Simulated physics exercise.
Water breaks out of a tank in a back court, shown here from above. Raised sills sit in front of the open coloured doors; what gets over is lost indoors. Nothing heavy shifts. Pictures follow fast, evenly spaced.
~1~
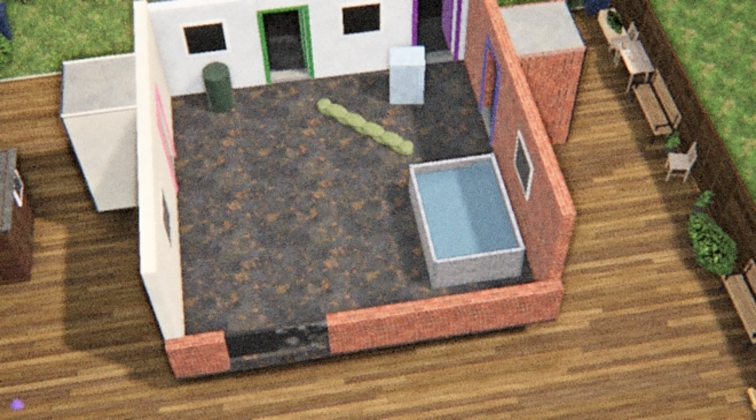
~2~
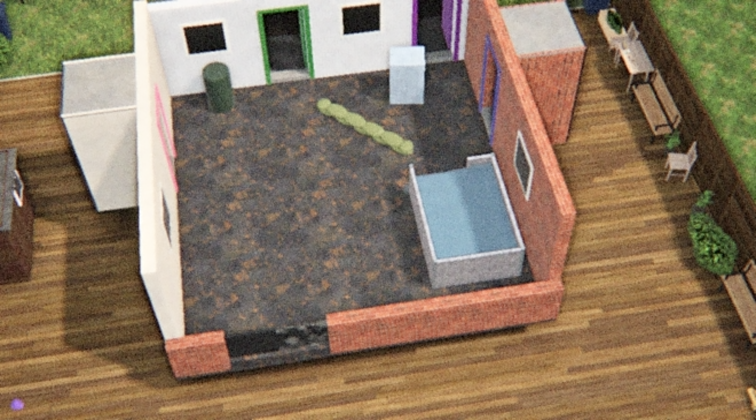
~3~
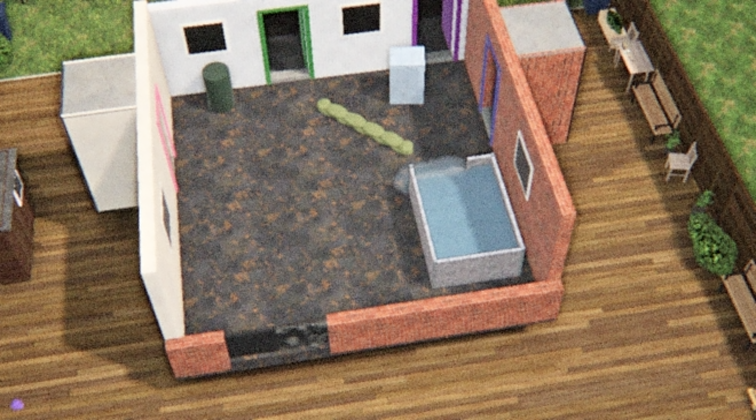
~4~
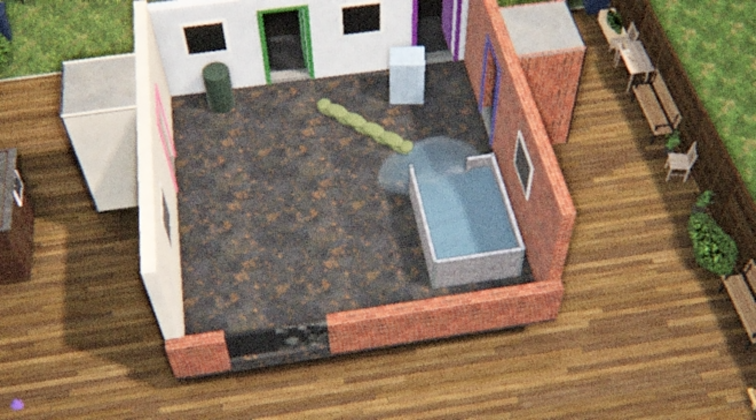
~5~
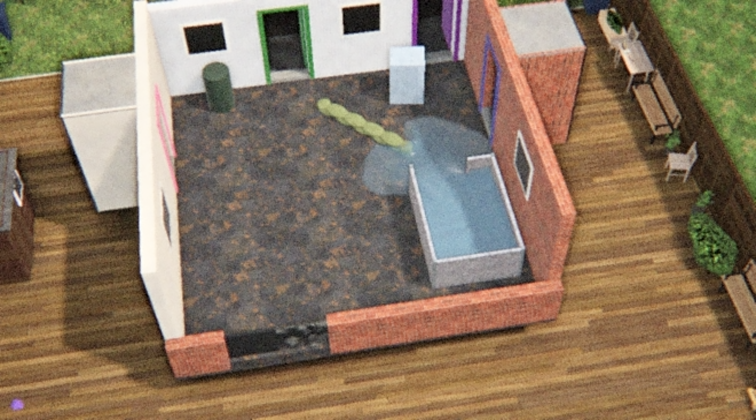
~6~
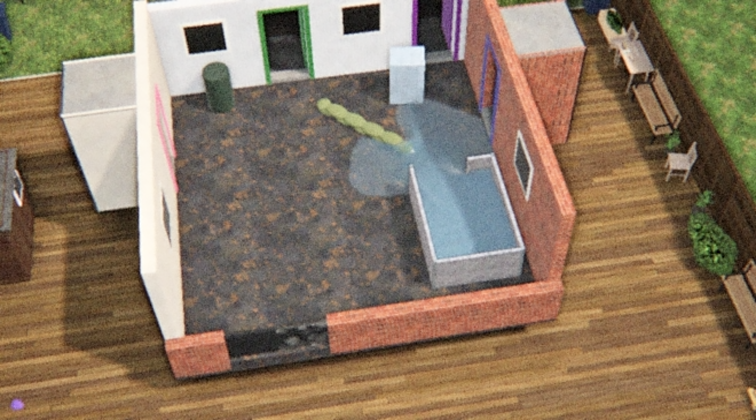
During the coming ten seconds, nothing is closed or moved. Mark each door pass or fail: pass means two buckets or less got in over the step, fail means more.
Green door - pass, purple door - fail, pink door - fail, blue door - pass.
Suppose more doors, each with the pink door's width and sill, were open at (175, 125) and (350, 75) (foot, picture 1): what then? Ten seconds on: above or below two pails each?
Goes past it; goes past it.
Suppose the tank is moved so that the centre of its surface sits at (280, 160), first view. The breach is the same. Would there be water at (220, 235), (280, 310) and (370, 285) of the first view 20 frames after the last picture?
Going through the three spots in turn: Gets wet, stays untouched, stays untouched.
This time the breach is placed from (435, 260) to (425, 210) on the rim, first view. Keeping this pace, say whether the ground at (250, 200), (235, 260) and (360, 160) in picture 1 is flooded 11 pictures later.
One by one: Waterlogged; waterlogged; unsoaked.
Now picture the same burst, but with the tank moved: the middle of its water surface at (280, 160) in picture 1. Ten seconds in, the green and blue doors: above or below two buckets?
Green door exceeds it, blue door stays within it.
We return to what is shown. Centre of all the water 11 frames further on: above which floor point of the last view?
Point: (427, 170).
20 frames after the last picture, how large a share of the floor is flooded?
By my count, 50 percent.
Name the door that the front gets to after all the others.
I'd go with the pink one.
A moment on, water covers 25 % of the floor; the green door not reached, the purple door under two buckets in, the pink door not reached, the blue door wet at the sill, nothing in.
Next, water covers 40 % of the floor; the green door wet at the sill, nothing in, the purple door over two buckets in, the pink door not reached, the blue door wet at the sill, nothing in.
Then, water covers 50 % of the floor; the green door under two buckets in, the purple door far over two buckets in, the pink door under two buckets in, the blue door wet at the sill, nothing in.
Later, water covers 60 % of the floor; the green door under two buckets in, the purple door far over two buckets in, the pink door over two buckets in, the blue door wet at the sill, nothing in.
In the end, water covers 90 % of the floor; the green door under two buckets in, the purple door far over two buckets in, the pink door over two buckets in, the blue door wet at the sill, nothing in.
